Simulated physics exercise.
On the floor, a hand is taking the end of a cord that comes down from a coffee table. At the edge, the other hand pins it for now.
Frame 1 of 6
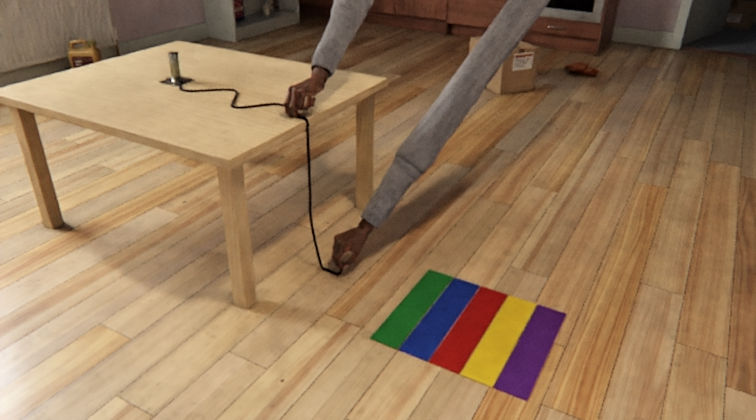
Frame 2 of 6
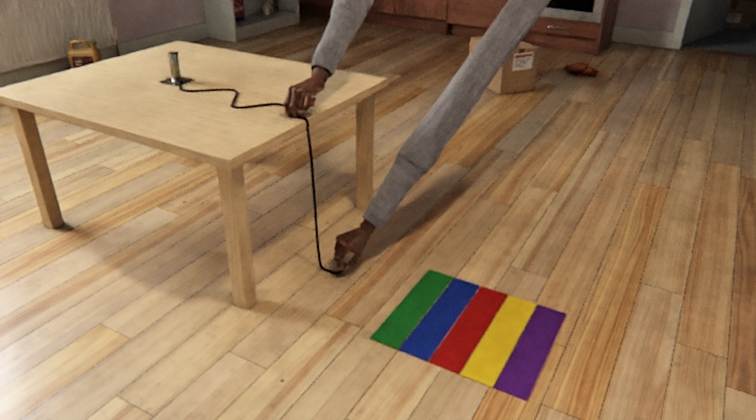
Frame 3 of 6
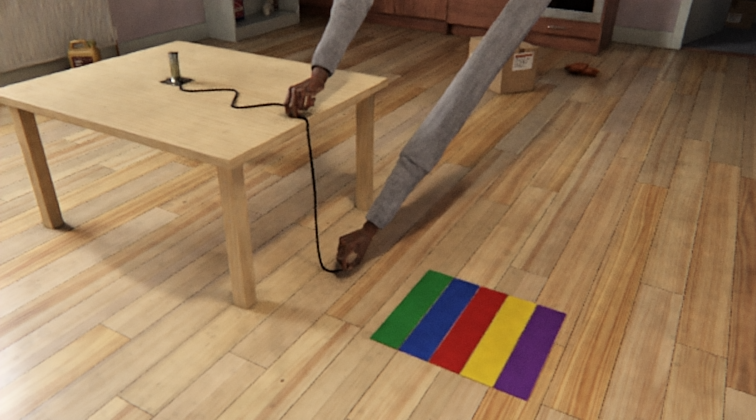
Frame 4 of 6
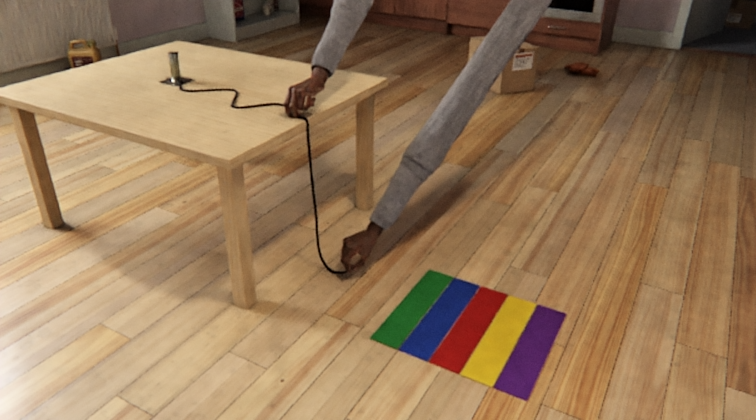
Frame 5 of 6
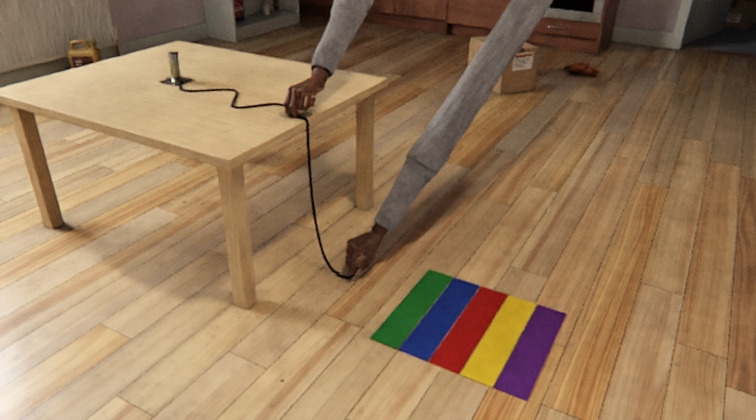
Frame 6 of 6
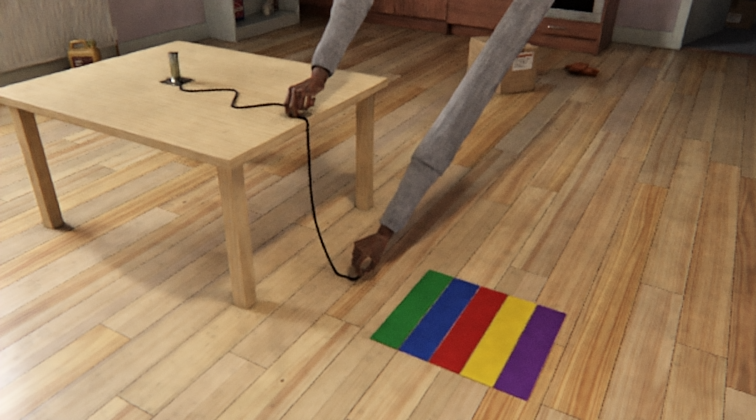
A hand low by the floor drew the end of a black cord slightly to the right, toward the viewer's side of the coffee table, while another hand pinned the cord at the table's edge.
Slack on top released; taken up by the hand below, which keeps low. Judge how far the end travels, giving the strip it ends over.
It ends over the yellow strip.
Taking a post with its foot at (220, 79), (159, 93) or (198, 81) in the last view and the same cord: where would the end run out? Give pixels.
Near (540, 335); near (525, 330); near (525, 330).
Soon after, end near (451, 304); over blue.
Then, end near (483, 315); over red.
At full stretch, end near (504, 322); over yellow. It gets as far as the yellow strip.
